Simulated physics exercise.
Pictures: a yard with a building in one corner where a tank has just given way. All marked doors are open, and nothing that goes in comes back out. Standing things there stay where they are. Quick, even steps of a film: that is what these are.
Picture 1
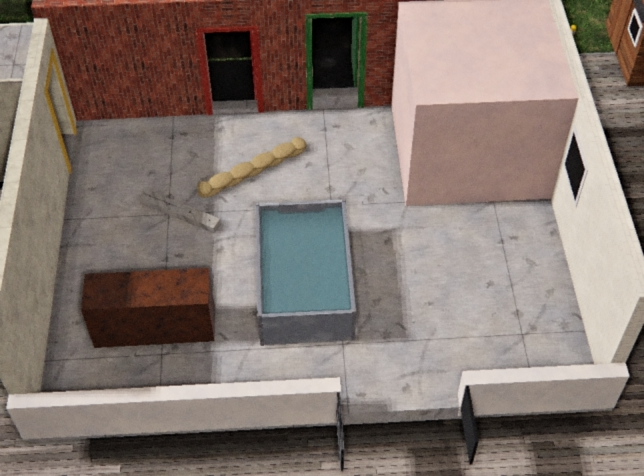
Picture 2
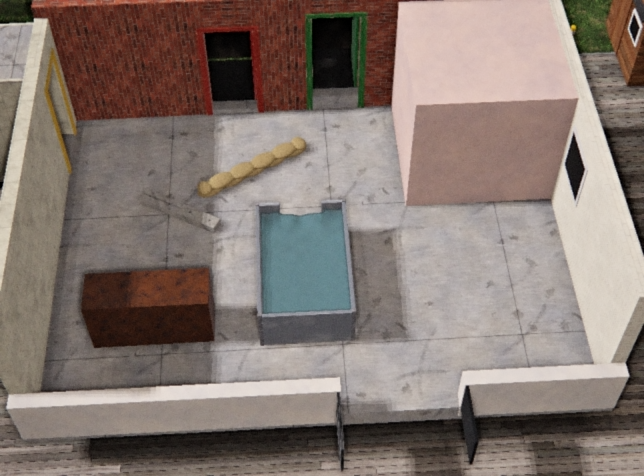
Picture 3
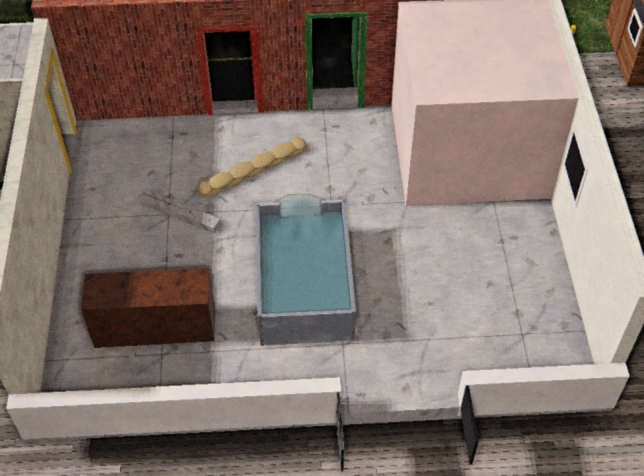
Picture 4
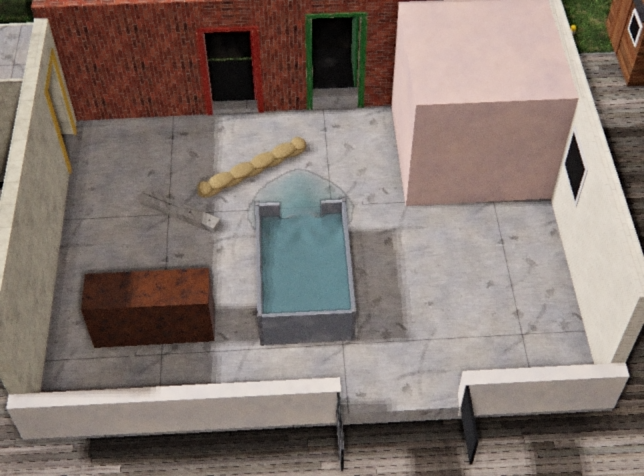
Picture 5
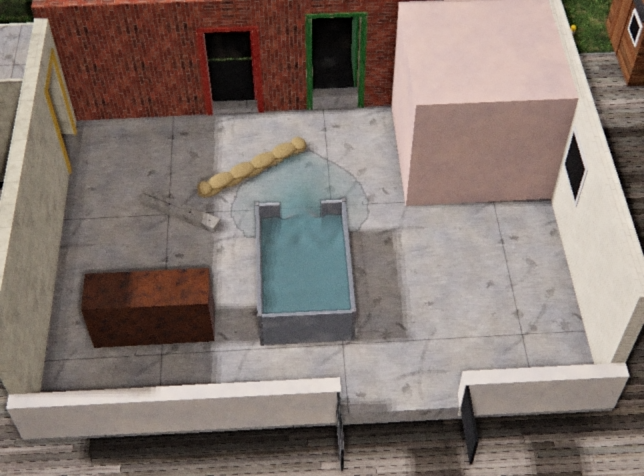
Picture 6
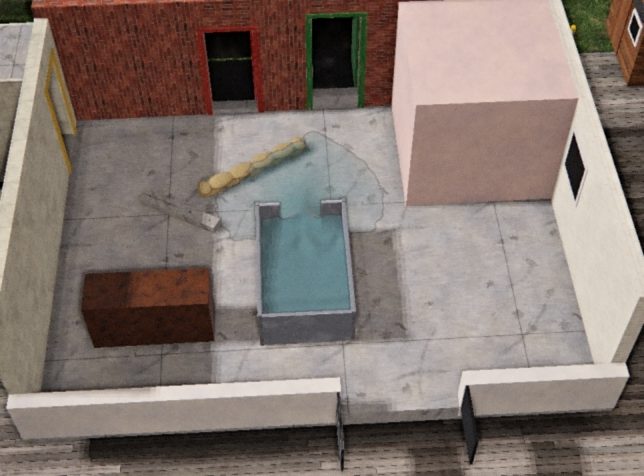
A walled concrete yard is seen from high above by a still camera, with a brick wall at the back holding a red-framed and a green-framed doorway, and a pale pink block at the back right. A grey open tank of blue-green water sits mid-yard, a rusty brown box to its left and tan sacks behind. The tank's far side opens and water pours out, fanning across the floor to the sacks.
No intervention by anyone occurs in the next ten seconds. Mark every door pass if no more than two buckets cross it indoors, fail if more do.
Marks: Yellow door fail, red door pass, green door pass.
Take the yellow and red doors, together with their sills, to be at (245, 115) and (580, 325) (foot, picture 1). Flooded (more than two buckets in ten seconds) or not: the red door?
Looks like the red one never reaches the limit.
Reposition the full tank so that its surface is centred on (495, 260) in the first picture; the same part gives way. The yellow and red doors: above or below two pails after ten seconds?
I'd say yellow misses the threshold and red misses the threshold.
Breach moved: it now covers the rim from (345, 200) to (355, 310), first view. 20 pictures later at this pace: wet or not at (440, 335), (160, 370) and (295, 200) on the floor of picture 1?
Going through them, the first would be submerged, the next still bare and the last still bare.
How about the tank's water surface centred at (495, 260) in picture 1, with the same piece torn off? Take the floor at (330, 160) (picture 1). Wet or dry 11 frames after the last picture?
Result at that place: Not reached.
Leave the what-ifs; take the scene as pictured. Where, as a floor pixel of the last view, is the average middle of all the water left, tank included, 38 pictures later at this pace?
My guess is about (278, 214).
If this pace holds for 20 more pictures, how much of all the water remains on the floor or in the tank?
About 100 per cent.
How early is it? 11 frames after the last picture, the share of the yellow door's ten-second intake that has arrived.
Roughly 0 per cent.
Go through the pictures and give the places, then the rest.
In the first frame, the open tank at (304, 258) is whole and still.
In the second frame, the front is at a hidden place, out from the gap on the open tank's far side.
In the third frame, the front is at (289, 199), out from the gap on the open tank's far side.
In the fourth frame, water pours out on the open tank's far side and has run to (297, 172).
In the fifth frame, water pours out on the open tank's far side and has run to (309, 153).
In the sixth frame, water pours out on the open tank's far side and has run to (314, 135).
A moment on, water covers 20 % of the floor; the yellow door not reached, the red door not reached, the green door wet at the sill, nothing in.
Next, water covers 25 % of the floor; the yellow door not reached, the red door wet at the sill, nothing in, the green door wet at the sill, nothing in.
Then, water covers 30 % of the floor; the yellow door not reached, the red door wet at the sill, nothing in, the green door under two buckets in.
Later, water covers 55 % of the floor; the yellow door over two buckets in, the red door wet at the sill, nothing in, the green door under two buckets in.
In the end, water covers 80 % of the floor; the yellow door far over two buckets in, the red door wet at the sill, nothing in, the green door under two buckets in.
